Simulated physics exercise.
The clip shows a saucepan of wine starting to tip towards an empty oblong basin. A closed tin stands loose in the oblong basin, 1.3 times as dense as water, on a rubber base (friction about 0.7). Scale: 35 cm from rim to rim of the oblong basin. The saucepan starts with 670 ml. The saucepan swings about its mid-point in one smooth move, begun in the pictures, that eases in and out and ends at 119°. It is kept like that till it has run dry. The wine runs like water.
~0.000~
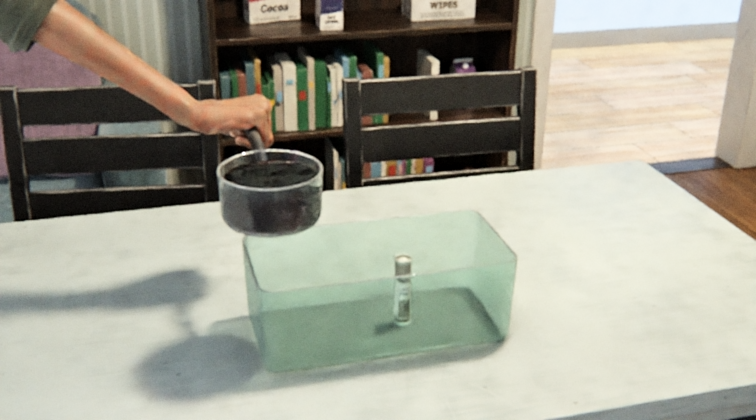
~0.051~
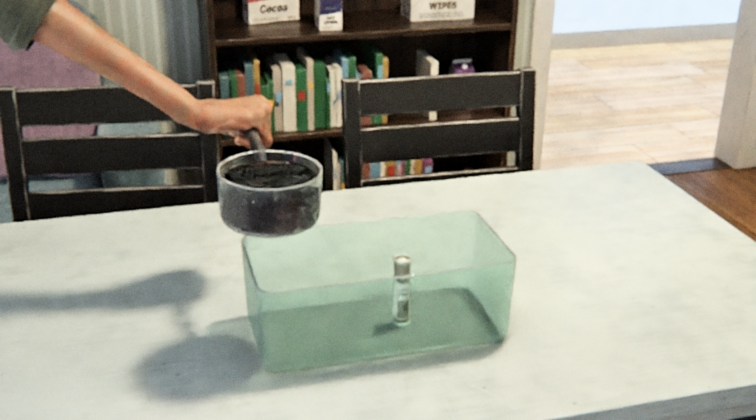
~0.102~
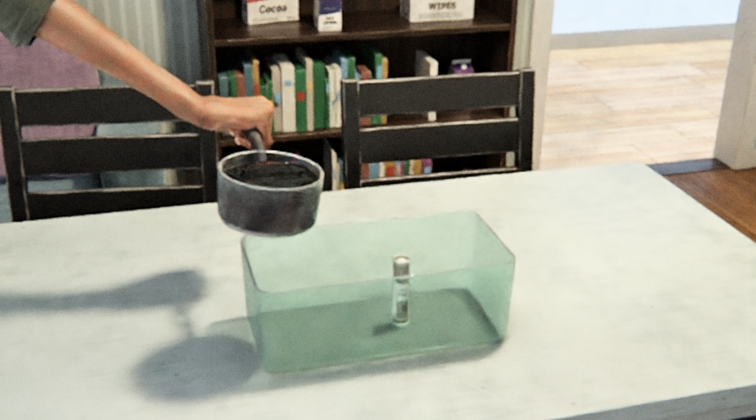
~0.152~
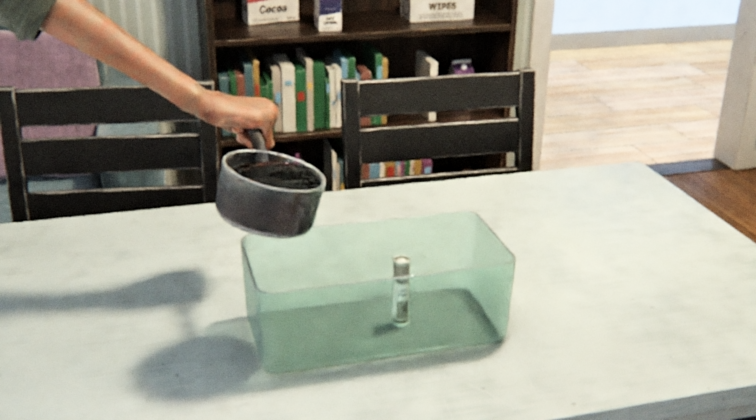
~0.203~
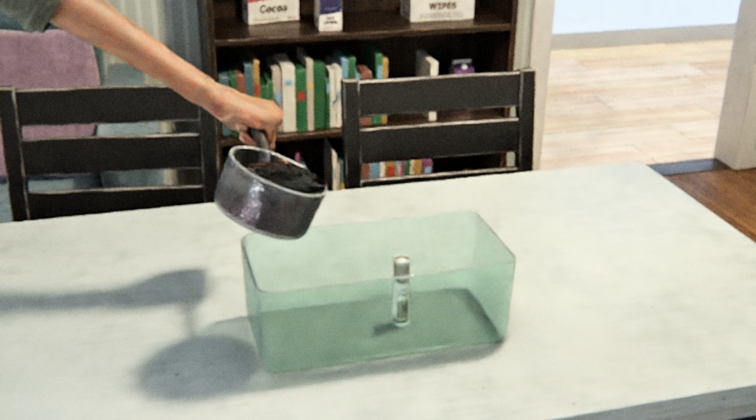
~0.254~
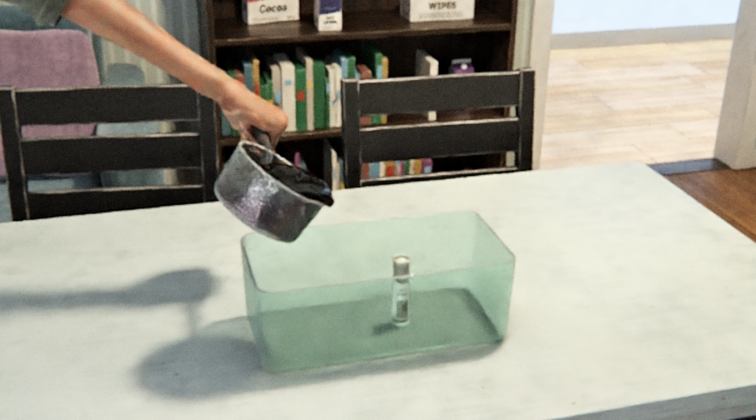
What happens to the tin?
It stays up.
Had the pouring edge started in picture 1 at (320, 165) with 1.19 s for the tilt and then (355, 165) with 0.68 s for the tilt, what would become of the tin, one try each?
First it stays up; then it falls.
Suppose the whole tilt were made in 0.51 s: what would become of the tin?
Then it stays up.
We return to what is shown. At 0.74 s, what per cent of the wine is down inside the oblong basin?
About 96 per cent.
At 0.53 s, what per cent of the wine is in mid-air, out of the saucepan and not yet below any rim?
Near 22 in a hundred.
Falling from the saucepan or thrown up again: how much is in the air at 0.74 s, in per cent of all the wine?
Near 2 in a hundred.
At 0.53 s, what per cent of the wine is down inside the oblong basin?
About 62 per cent.
By 0.53 s the tilt is 106° and 16 per cent is still to pour; the tin stands where it began.
By 0.74 s the tilt is 119° and 1 per cent is still to pour; the tin stands where it began.
By 0.95 s the tilt is 119° and 0 per cent is still to pour; the tin stands where it began.
By 1.18 s the tilt is 119° and 0 per cent is still to pour; the tin stands where it began.
At rest the tin stands where it began.
